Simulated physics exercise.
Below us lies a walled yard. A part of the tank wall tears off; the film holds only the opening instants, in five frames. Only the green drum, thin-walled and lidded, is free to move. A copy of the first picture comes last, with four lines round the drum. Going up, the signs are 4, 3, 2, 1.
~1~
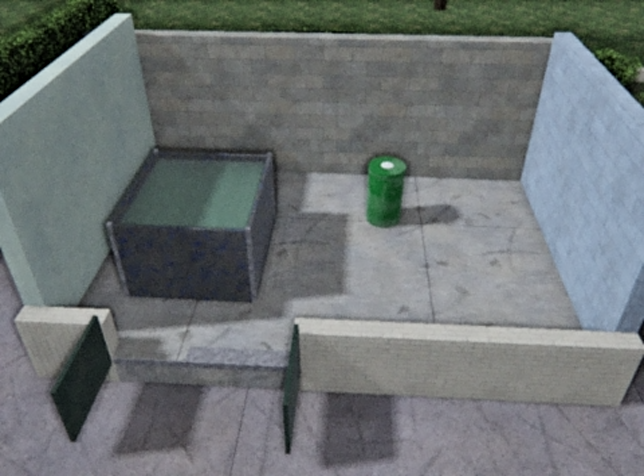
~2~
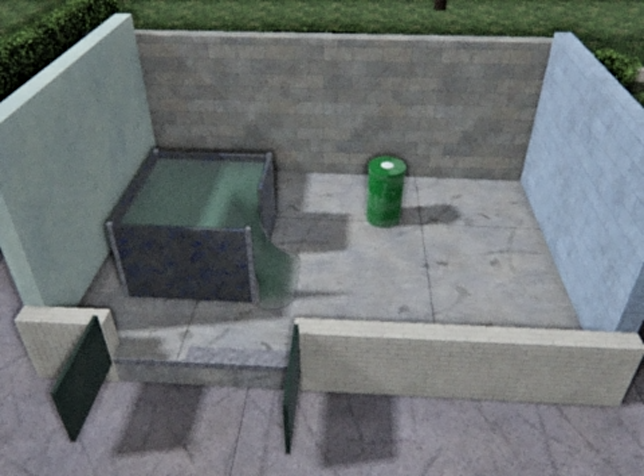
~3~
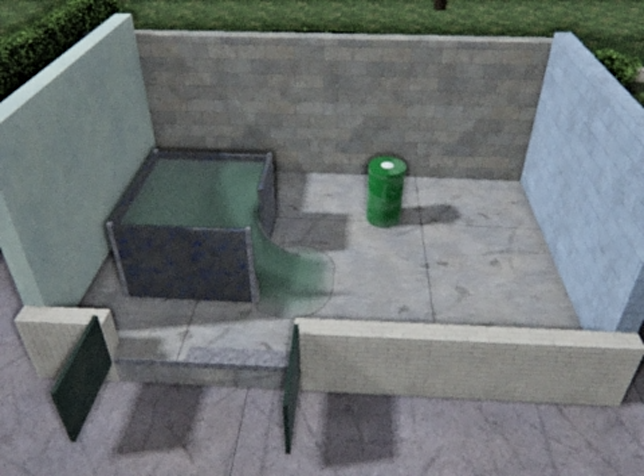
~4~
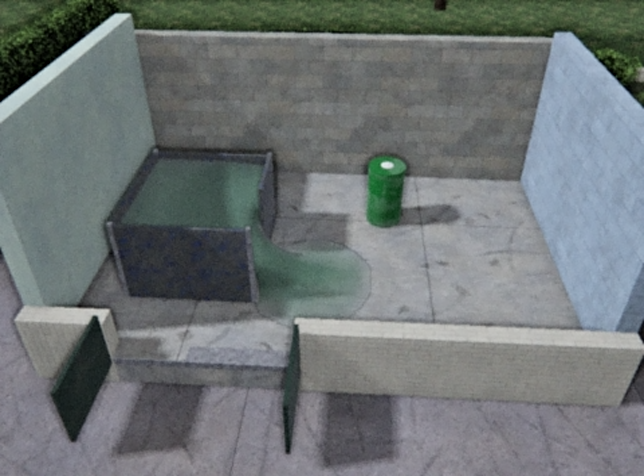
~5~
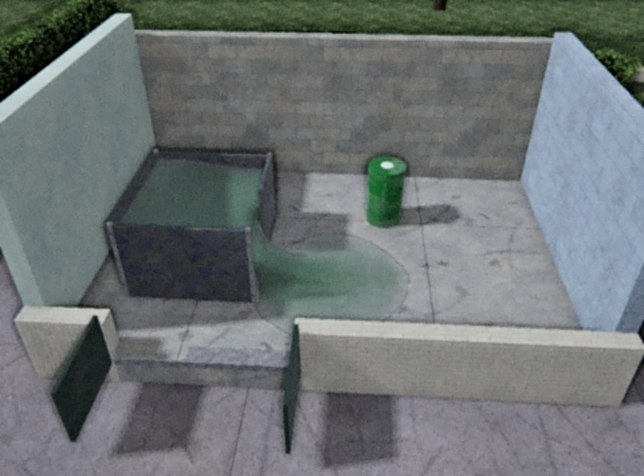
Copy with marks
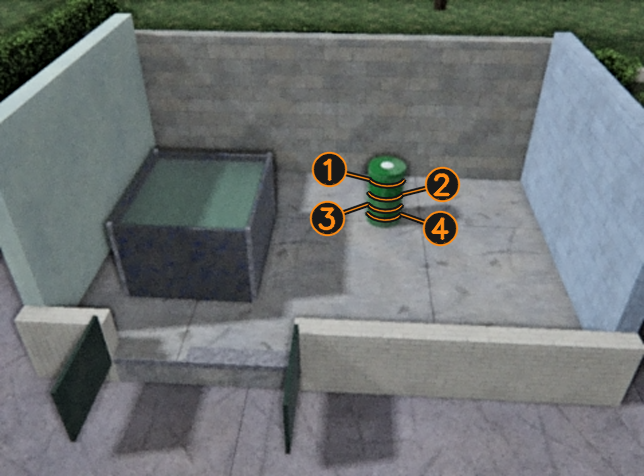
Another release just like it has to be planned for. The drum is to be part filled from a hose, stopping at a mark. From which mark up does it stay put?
Go for 3.
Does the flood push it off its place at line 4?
Yes, that goes wrong.
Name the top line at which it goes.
The answer is 4.
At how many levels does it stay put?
Three of the four.
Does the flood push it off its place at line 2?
No, that is safe.
On the marked copy, 1 at (386, 186); 2 at (385, 199); 3 at (385, 211); 4 at (384, 220); from the bottom up 4, 3, 2, 1.
If 1 is chosen, it does not move.
If 2 is chosen, it does not move.
If 3 is chosen, it does not move.
If 4 is chosen, it is pushed about its own width away.
